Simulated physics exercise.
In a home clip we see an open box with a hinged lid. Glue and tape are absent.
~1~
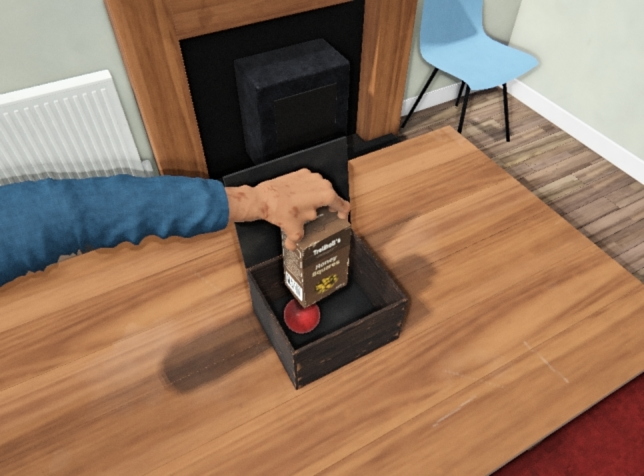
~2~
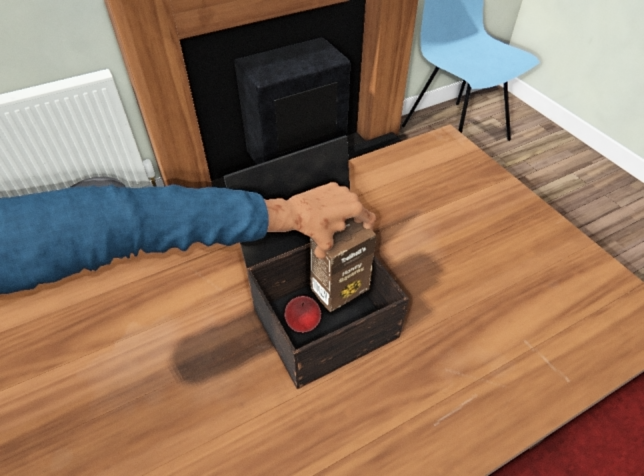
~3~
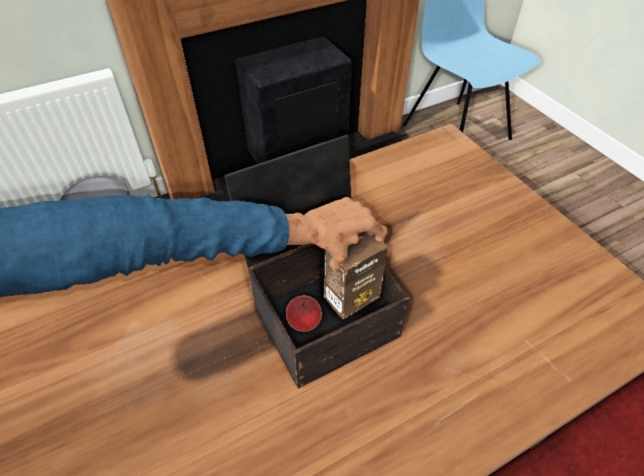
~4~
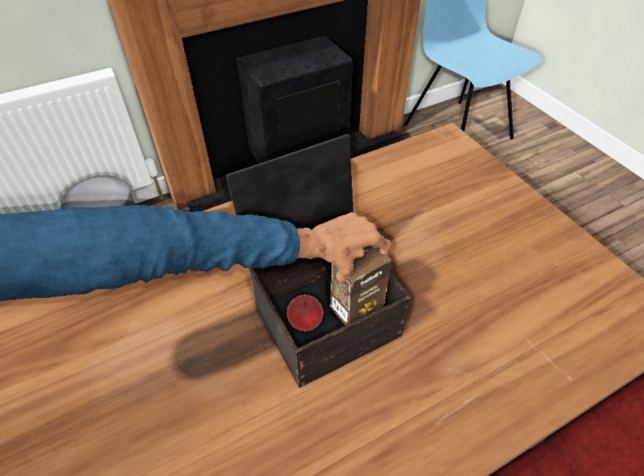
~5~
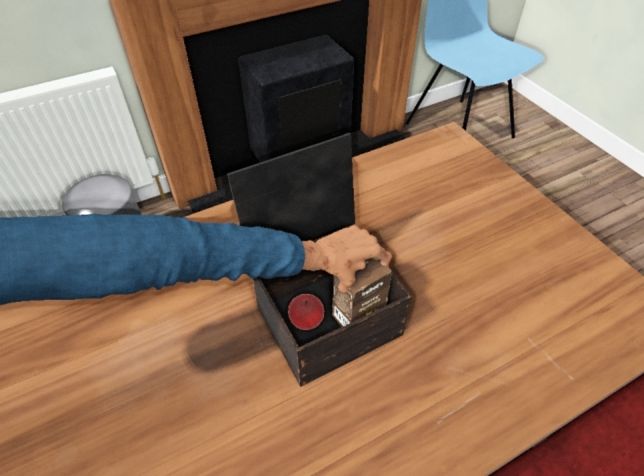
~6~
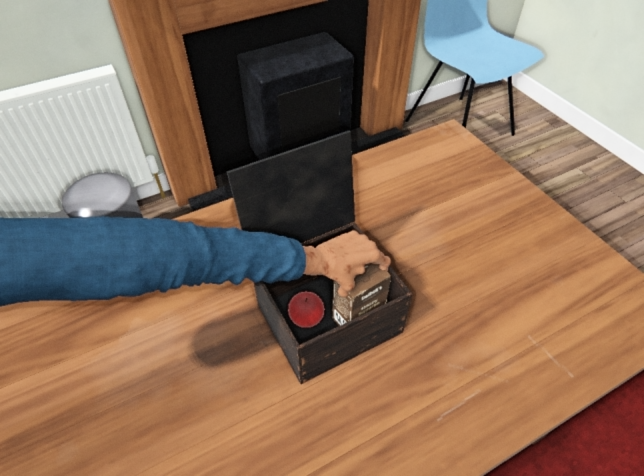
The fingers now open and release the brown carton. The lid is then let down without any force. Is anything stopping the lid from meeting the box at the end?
Yes, the lid is kept from closing.
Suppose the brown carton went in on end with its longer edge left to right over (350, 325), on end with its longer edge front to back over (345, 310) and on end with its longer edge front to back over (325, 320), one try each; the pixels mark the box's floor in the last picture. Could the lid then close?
Try 1: Lid stays raised; try 2: Lid stays raised; try 3: Lid goes down.
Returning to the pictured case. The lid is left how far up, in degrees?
I'd say roughly 10 degrees above the rim.
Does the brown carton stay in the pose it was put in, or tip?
Well, it stays just as set.
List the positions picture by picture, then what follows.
In the first picture, on its way; brown carton (316, 256); red apple (302, 315).
In the second picture, on its way; brown carton (341, 264); red apple (303, 314).
In the third picture, on its way; brown carton (354, 274); red apple (304, 314).
In the fourth picture, on its way; brown carton (359, 285); red apple (305, 313).
In the fifth picture, on its way; brown carton (361, 294); red apple (306, 312).
In the sixth picture, in place under the hand; brown carton (360, 298); red apple (306, 310).
Then, 1.40 s on from there, lid 72° above the rim.
Then, 1.90 s on from there, lid 40° above the rim.
In the end, lid 11° above the rim; both unmoved. At the end, from the last picture's camera, brown carton near (360, 298).
